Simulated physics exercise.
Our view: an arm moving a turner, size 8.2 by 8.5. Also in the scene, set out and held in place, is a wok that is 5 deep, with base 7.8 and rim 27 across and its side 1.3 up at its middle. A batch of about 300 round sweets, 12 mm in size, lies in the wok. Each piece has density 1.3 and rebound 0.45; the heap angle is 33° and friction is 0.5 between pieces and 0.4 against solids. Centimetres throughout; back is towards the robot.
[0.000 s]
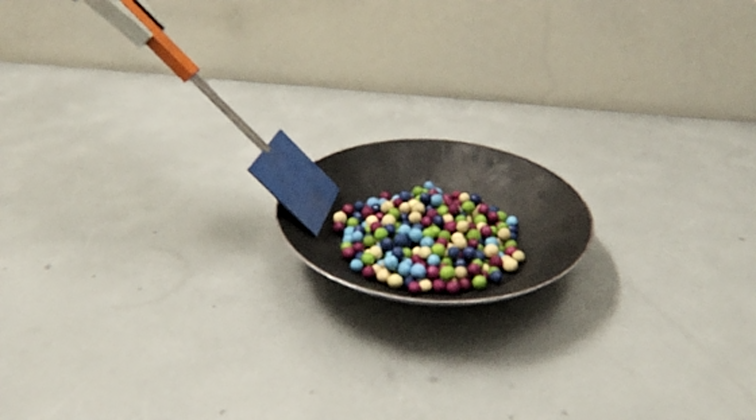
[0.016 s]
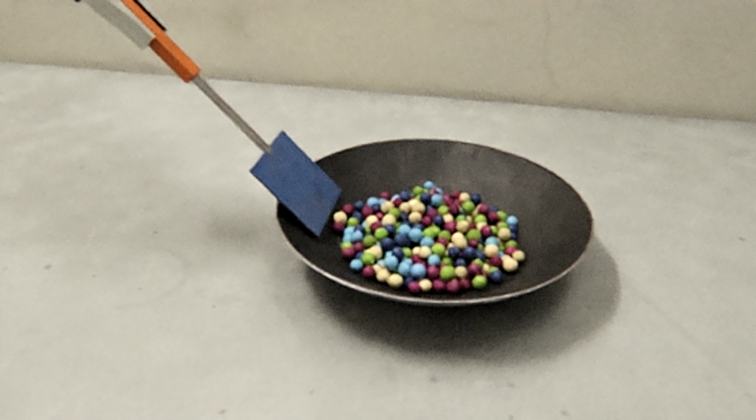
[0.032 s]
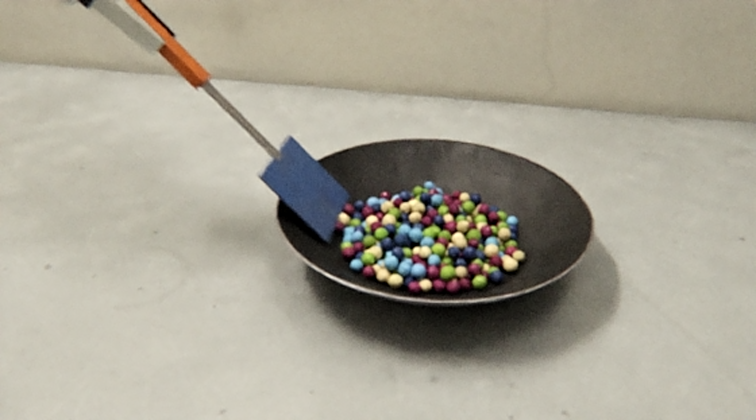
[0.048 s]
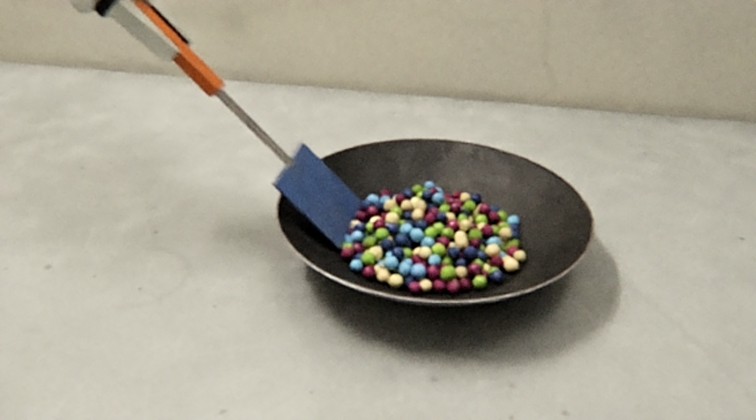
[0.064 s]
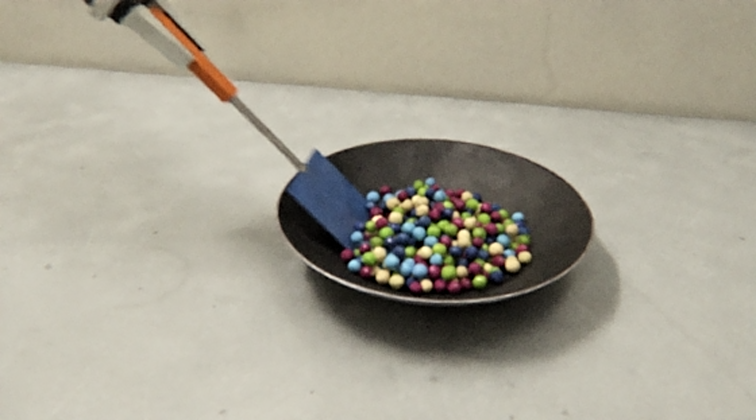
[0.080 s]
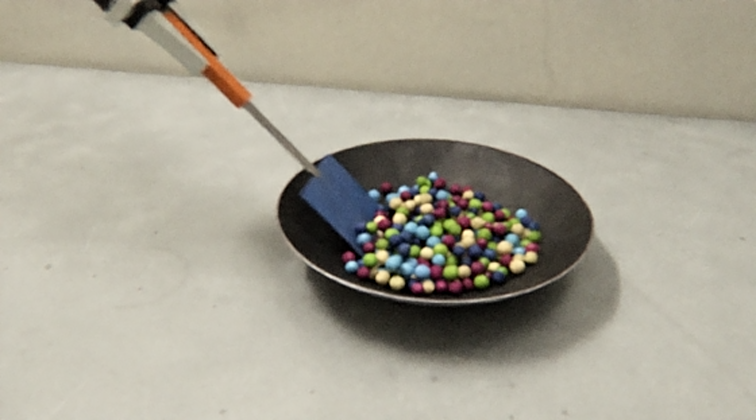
In the video, a blue turner with an orange and white handle moves down and to the right inside a dark wok on a pale surface, pushing some of the small round multicoloured sweets slightly to the right.
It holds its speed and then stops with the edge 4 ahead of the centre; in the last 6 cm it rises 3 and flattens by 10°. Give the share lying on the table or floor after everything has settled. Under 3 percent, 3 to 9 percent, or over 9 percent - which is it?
It is under 3 percent.
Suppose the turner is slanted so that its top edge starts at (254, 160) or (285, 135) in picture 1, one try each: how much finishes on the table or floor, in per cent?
Around 0 per cent, then around 0 per cent.
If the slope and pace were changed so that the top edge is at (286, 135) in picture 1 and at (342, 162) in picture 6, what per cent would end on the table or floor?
Close to 0 in a hundred.
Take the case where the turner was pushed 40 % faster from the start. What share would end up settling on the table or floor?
I'd reckon close to 10 per cent.
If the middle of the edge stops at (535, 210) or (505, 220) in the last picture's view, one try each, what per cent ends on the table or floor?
Respectively about 35 and 10 percent end on the table or floor.
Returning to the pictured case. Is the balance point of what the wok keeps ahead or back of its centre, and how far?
Offset forward: Around 4.5 cm.
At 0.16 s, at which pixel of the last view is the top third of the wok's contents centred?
It is centred close to (495, 228).
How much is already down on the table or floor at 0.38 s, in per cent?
0 per cent.
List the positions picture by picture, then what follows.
The first frame shows turner top edge at (264, 148), sloping 46°; upper third of the load around (429, 222), from x 340 to 520, top at y 185; 301 in the wok.
The second frame shows turner top edge at (266, 149), sloping 46°; upper third of the load around (429, 222), from x 340 to 520, top at y 185.
The third frame shows turner top edge at (275, 154), sloping 46°; upper third of the load around (429, 222), from x 340 to 520, top at y 185.
The fourth frame shows turner top edge at (289, 162), sloping 46°; upper third of the load around (430, 224), from x 345 to 520, top at y 185.
The fifth frame shows turner top edge at (302, 168), sloping 46°; upper third of the load around (430, 224), from x 350 to 525, top at y 185.
The sixth frame shows turner top edge at (315, 173), sloping 46°; upper third of the load around (436, 228), from x 350 to 535, top at y 180; 301 in the wok.
By 0.12 s, sloping 45°, highest piece 4 above the table; 301 in the wok.
By 0.16 s, sloping 41°, highest piece 5 above the table; 301 in the wok.
By 0.38 s, sloping 36°, highest piece 6 above the table; 300 in the wok, 1 on the blade or in flight.
By 1.43 s, sloping 36°, highest piece 5 above the table; 300 in the wok, 1 on the table or floor.
Final count, 300 in the wok, 1 on the table or floor. That is 0 % on the table or floor.
